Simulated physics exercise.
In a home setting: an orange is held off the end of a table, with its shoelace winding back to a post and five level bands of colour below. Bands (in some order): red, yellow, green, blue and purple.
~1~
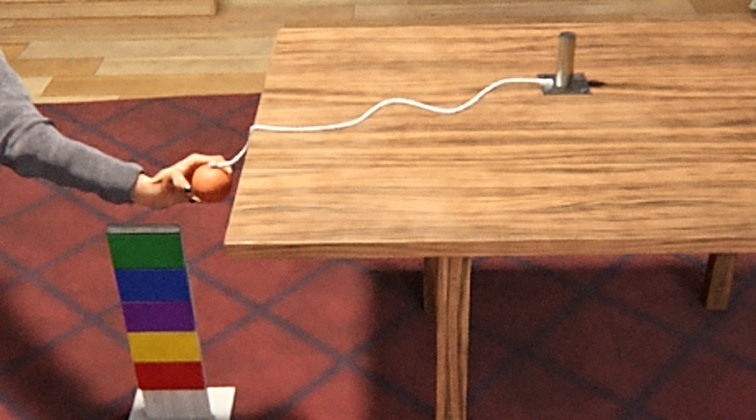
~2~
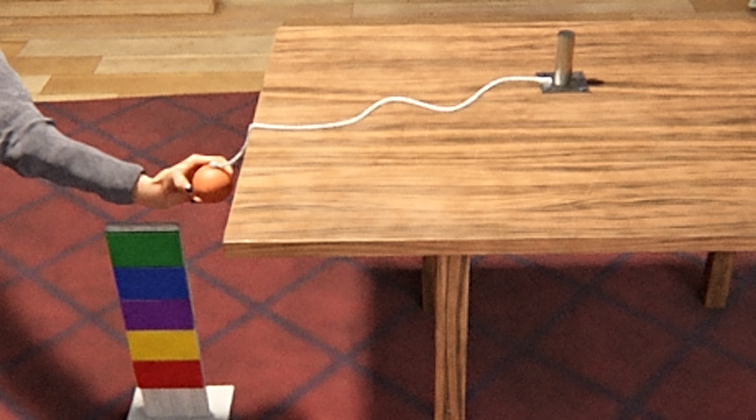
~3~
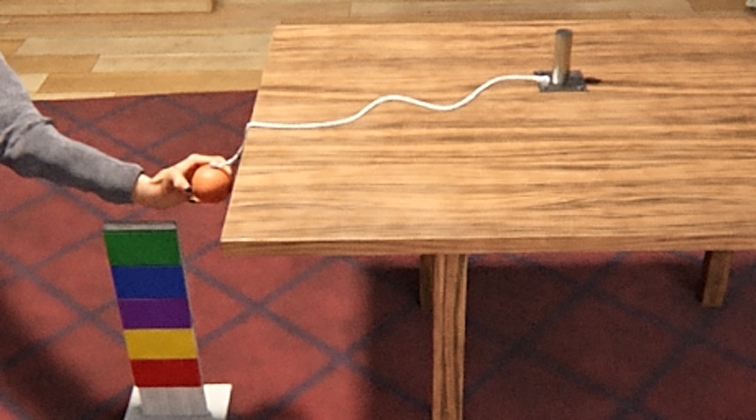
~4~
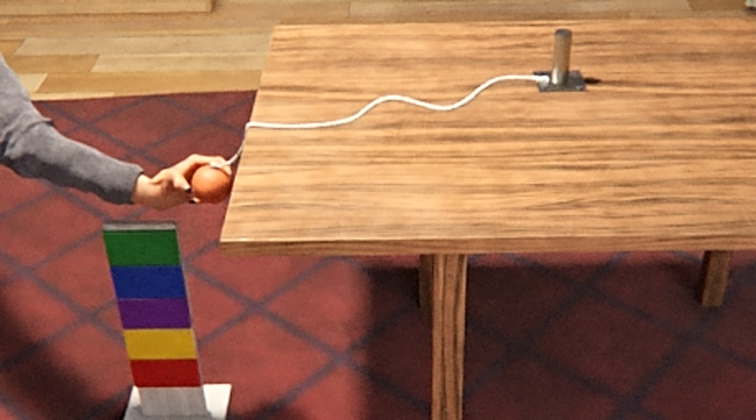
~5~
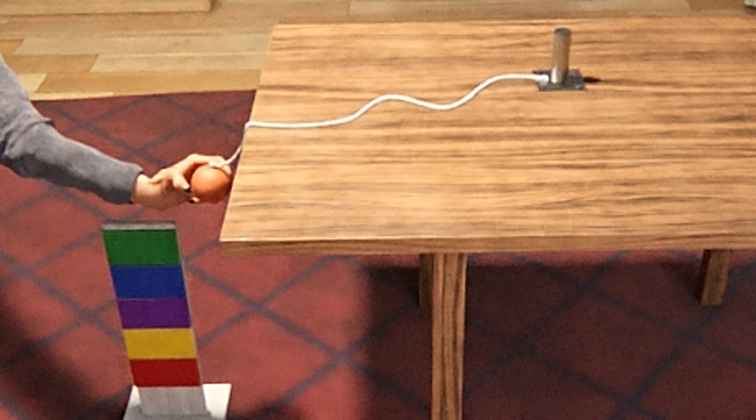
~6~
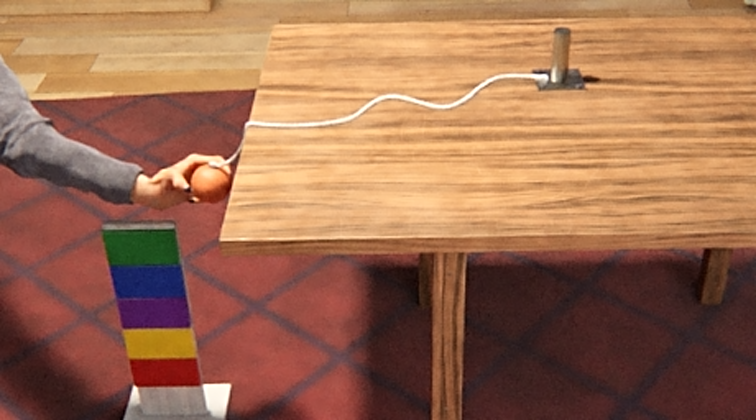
A hand held an orange just off the left end of a wooden table, a white shoelace winding back to a post, above a stack of coloured bands, and almost nothing moved.
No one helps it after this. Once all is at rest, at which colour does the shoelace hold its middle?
At green.
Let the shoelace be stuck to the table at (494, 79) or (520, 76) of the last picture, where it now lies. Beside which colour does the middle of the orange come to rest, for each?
First try green, second try green.
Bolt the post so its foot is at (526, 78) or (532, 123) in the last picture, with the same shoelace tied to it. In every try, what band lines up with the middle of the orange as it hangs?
Taking the two spots in turn: Blue, then blue.
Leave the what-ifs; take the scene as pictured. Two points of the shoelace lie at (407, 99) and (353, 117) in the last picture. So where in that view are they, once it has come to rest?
They go to (374, 102) and to (300, 111).
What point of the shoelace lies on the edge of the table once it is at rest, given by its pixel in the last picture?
You'll find it somewhere around (299, 126).
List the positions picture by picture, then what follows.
Orange (212, 183); green (146, 253); blue (152, 286); purple (158, 318); yellow (164, 348); red (169, 377), in the first frame.
Orange (213, 184); shoelace through (512, 79) (468, 103) (404, 100) (345, 124) (268, 127), in the second frame.
Orange (212, 184), in the third frame.
Orange (212, 185); shoelace through (509, 78) (465, 102) (402, 99) (342, 122) (265, 126), in the fourth frame.
Orange (212, 184), in the fifth frame.
Orange (212, 184); shoelace through (508, 76) (464, 100) (401, 98) (341, 121) (264, 125), in the sixth frame.
A little later, orange near (285, 233); level with green.
Next, orange near (256, 242); level with green.
When it is over, orange near (266, 241); level with green. Its middle rests at the green band.
